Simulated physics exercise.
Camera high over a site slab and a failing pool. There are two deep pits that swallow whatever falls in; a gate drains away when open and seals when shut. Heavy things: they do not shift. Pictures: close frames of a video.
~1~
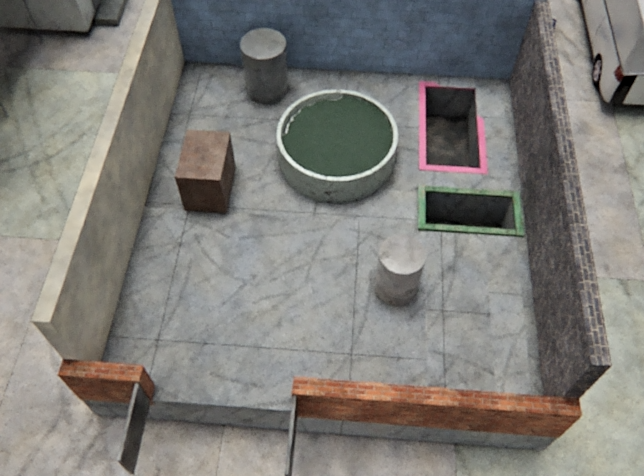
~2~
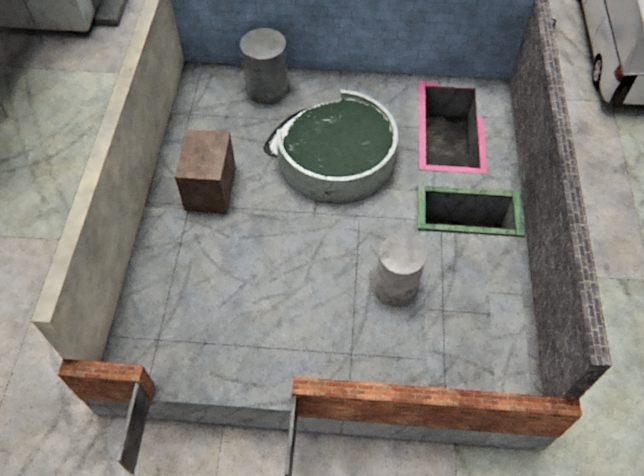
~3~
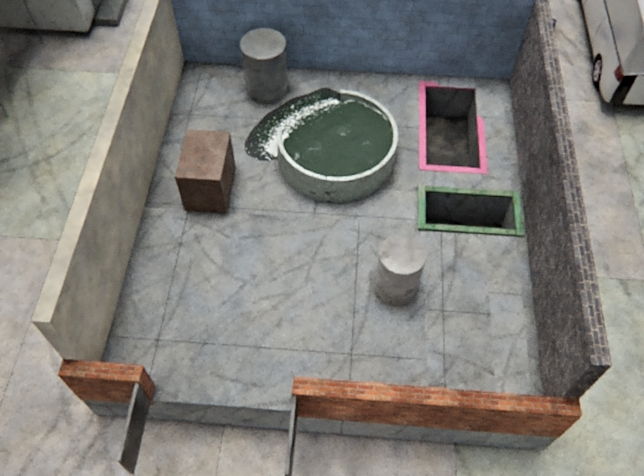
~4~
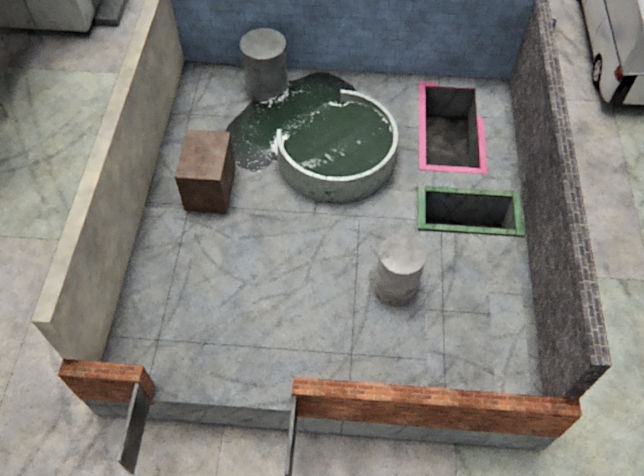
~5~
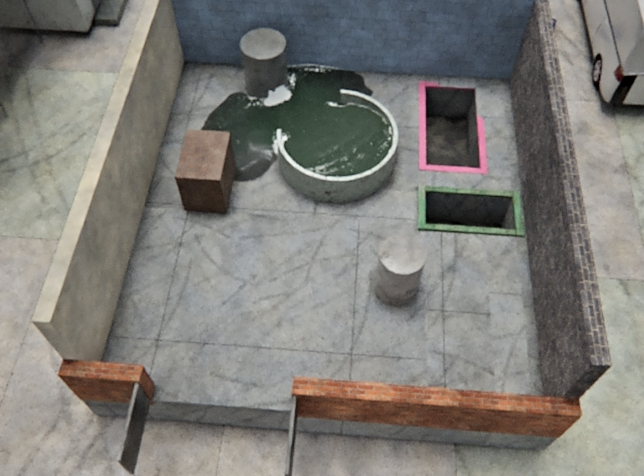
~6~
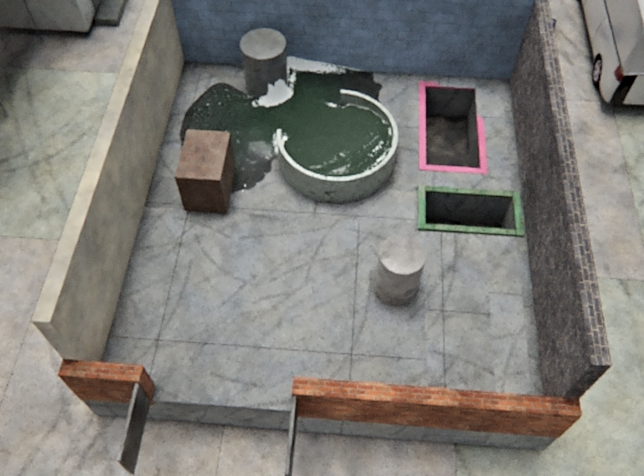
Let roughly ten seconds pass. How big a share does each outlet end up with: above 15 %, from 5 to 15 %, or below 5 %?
As I see it, I'd say the gate drains a fair bit - five to fifteen per cent, I'd say the pink pit drains a lot - upwards of fifteen per cent, I'd say the green pit drains very little - not reaching five per cent.
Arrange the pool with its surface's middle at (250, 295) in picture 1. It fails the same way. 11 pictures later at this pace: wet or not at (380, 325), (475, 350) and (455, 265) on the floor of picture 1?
So, first one stays dry, second one stays dry, third one stays dry.
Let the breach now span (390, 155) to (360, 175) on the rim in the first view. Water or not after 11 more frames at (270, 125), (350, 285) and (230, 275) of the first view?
First point spared, second point swamped, third point spared.
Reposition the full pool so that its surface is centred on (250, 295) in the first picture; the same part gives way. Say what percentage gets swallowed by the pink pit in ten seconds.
Pink: 14 %.
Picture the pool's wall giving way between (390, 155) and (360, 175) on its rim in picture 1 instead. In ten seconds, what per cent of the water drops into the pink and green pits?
In per cent: Pink 4, green 25.
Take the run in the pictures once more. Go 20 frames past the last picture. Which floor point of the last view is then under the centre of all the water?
About (266, 128).
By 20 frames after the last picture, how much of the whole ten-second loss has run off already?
20 per cent.
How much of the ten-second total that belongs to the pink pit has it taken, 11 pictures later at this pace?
Around 0 percent.
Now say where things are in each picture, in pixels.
Still water in the round tank at (337, 136), in the first frame.
Water pours out on the round tank's far side and has run to (273, 154), in the second frame.
The front is at (251, 150), out from the gap on the round tank's far side, in the third frame.
Water pours out on the round tank's far side and has run to a hidden place, in the fourth frame.
The front is at a hidden place, out from the gap on the round tank's far side, in the fifth frame.
The front is at a hidden place, out from the gap on the round tank's far side, in the sixth frame.
A moment on, water covers 20 % of the floor; the gate 0 %, the pink pit 0 %, the green pit 0 %.
Next, water covers 25 % of the floor; the gate 0 %, the pink pit 0 %, the green pit 0 %.
Then, water covers 35 % of the floor; the gate 0 %, the pink pit 7 %, the green pit 0 %.
Later, water covers 55 % of the floor; the gate 3 %, the pink pit 15 %, the green pit 0 %.
In the end, water covers 65 % of the floor; the gate 12 %, the pink pit 22 %, the green pit 0 %.
